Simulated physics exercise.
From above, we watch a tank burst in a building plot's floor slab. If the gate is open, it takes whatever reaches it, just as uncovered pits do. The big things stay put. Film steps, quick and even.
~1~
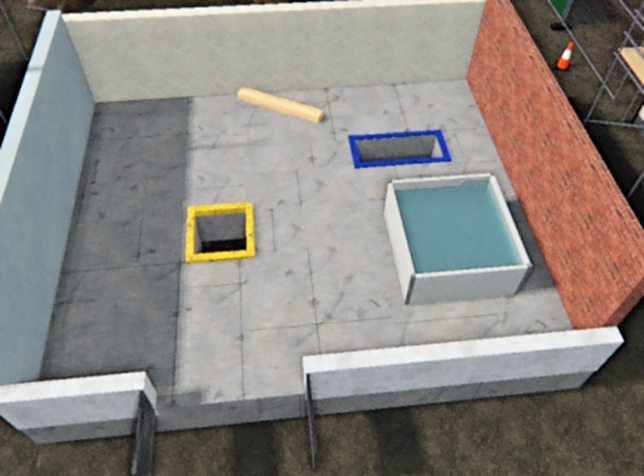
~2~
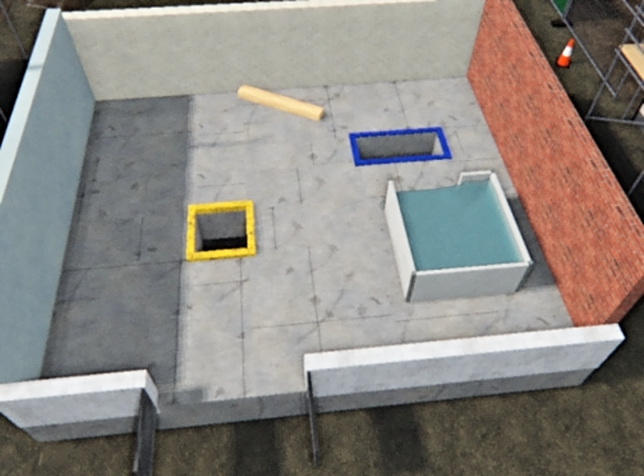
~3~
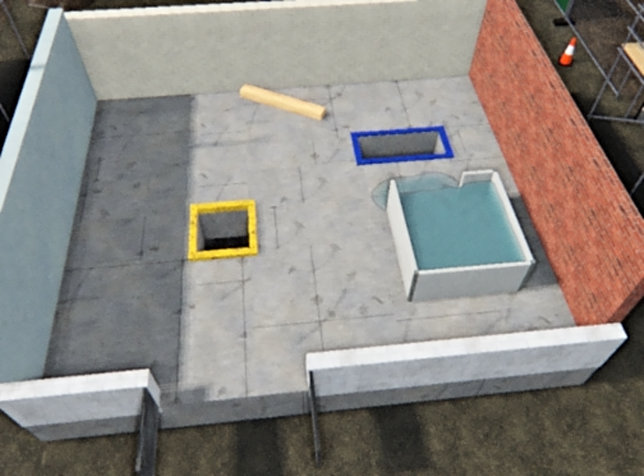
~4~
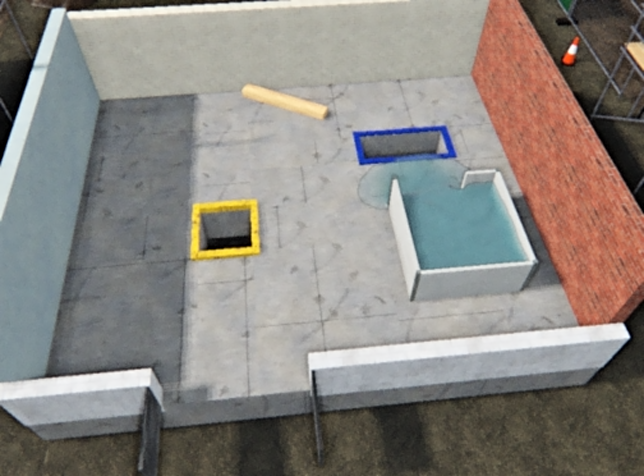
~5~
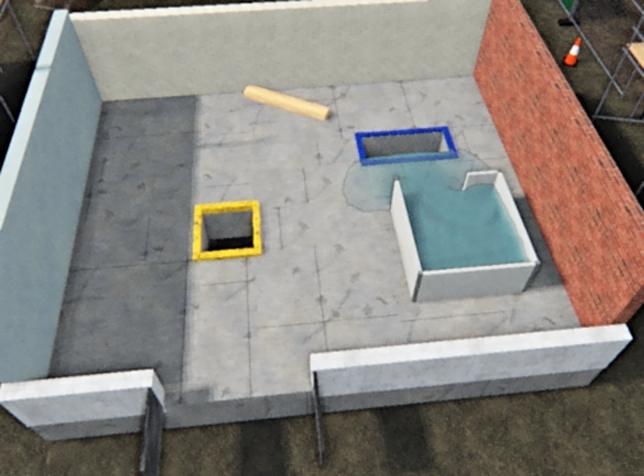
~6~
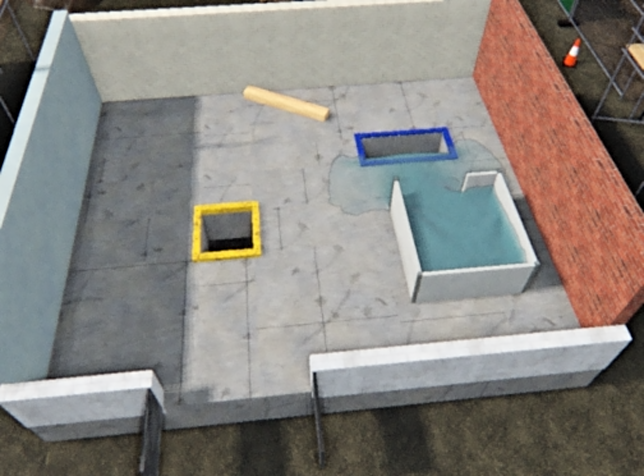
A white-walled tank of teal water stands on the right of a grey concrete floor slab, seen from above in a walled building plot. A blue-rimmed pit lies behind it, a yellow-rimmed pit left of centre, a pale log near the back wall, and brick at right. The tank's far side opens and water spreads thinly backward and leftward toward the blue rim, while the view drifts very slightly.
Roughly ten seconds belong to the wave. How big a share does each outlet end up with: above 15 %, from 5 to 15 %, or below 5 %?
The result: The gate gets below 5 %; the yellow pit gets below 5 %; the blue pit gets above 15 %.
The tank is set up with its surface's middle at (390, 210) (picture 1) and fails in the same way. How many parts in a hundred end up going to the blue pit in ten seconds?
Within ten seconds the blue pit collects 30 percent of the total.
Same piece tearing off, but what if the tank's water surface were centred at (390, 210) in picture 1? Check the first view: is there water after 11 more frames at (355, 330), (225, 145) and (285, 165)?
Looking at all three, I'd call them bone dry, swamped, swamped.
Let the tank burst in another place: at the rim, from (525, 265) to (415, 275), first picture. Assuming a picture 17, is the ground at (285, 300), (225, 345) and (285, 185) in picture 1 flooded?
The first would be drenched, the second drenched and the third still unwetted.
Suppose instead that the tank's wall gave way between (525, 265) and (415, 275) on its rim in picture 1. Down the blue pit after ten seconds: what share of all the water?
For blue, it comes to 0 percent.
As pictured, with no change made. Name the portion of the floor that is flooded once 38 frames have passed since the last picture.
Around 45 percent.
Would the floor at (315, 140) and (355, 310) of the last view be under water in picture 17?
As listed: Swamped; unwetted.
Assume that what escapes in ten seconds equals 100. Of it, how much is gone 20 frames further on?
Close to 80 %.
A moment on, water covers 15 % of the floor; the gate 0 %, the yellow pit 0 %, the blue pit 19 %.
Next, water covers 20 % of the floor; the gate 0 %, the yellow pit 0 %, the blue pit 33 %.
Then, water covers 30 % of the floor; the gate 0 %, the yellow pit 0 %, the blue pit 45 %.
Later, water covers 45 % of the floor; the gate 0 %, the yellow pit 0 %, the blue pit 54 %.
In the end, water covers 60 % of the floor; the gate 0 %, the yellow pit 0 %, the blue pit 57 %.
